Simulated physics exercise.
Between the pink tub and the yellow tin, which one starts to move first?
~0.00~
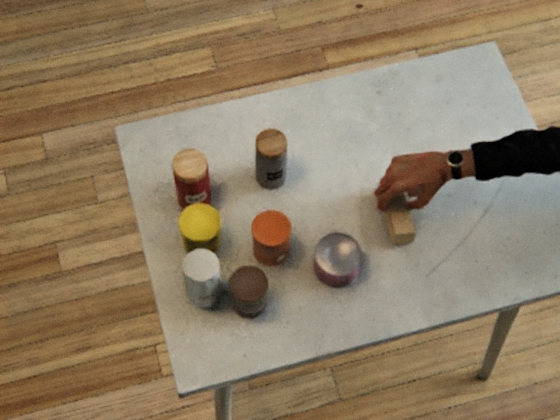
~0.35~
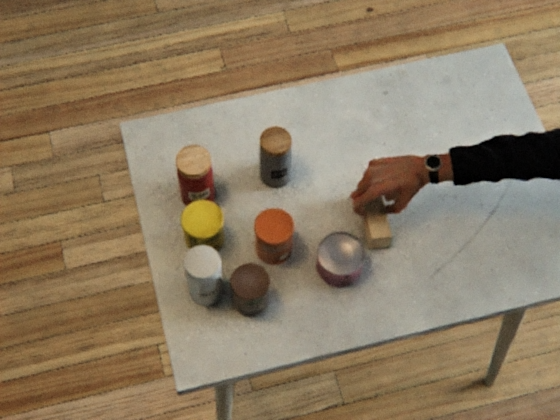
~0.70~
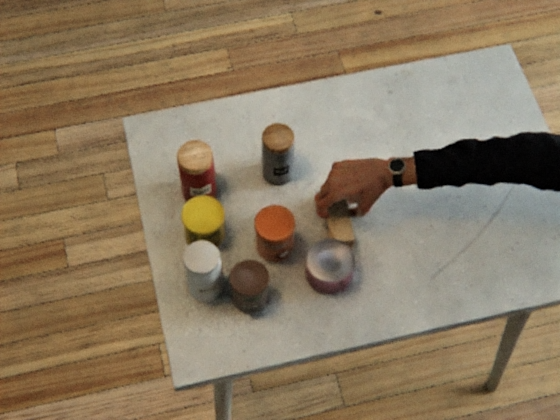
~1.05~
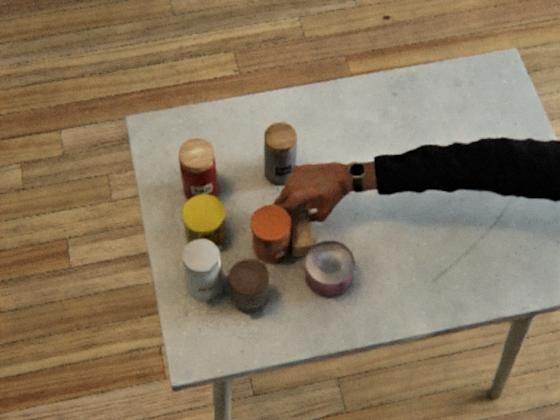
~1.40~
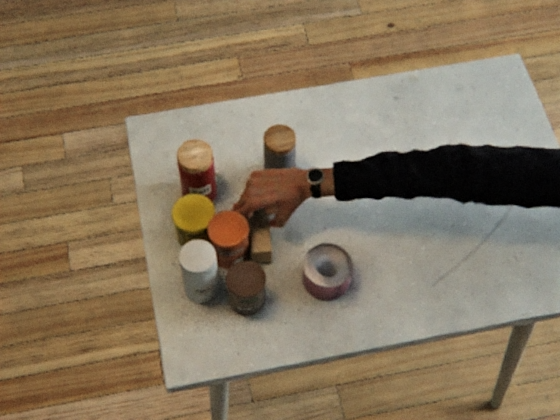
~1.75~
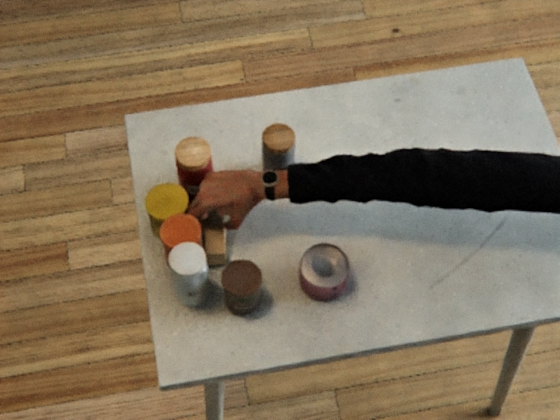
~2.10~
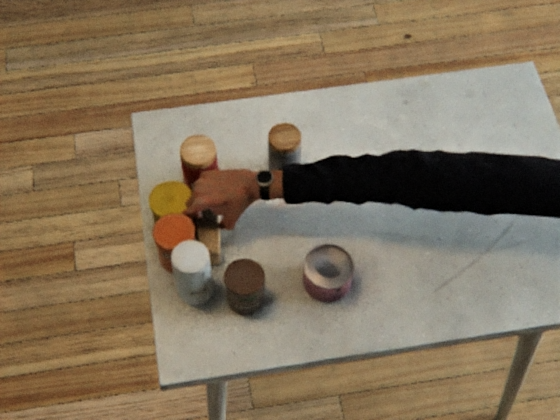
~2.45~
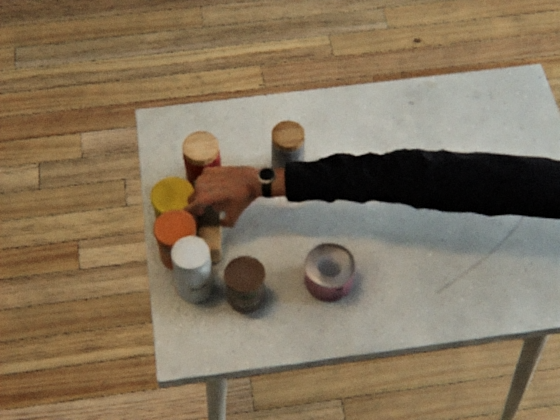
The pink tub starts to move first, shifting slightly as the block passes it. The yellow tin only moves later, when the hand has pushed farther to the left.
On a pale table above a wooden floor, seven containers stand apart as a hand in a black sleeve holds a small wooden block at their right. The hand slides the block left, and the pink tub shifts slightly as it passes. The block then meets the orange tin and pushes it steadily left. The yellow tin is shifted left too, as the arm stretches across the table. Finally the hand stops near the left edge, still at the block, with the orange and yellow tins displaced but upright and everything still on the table.
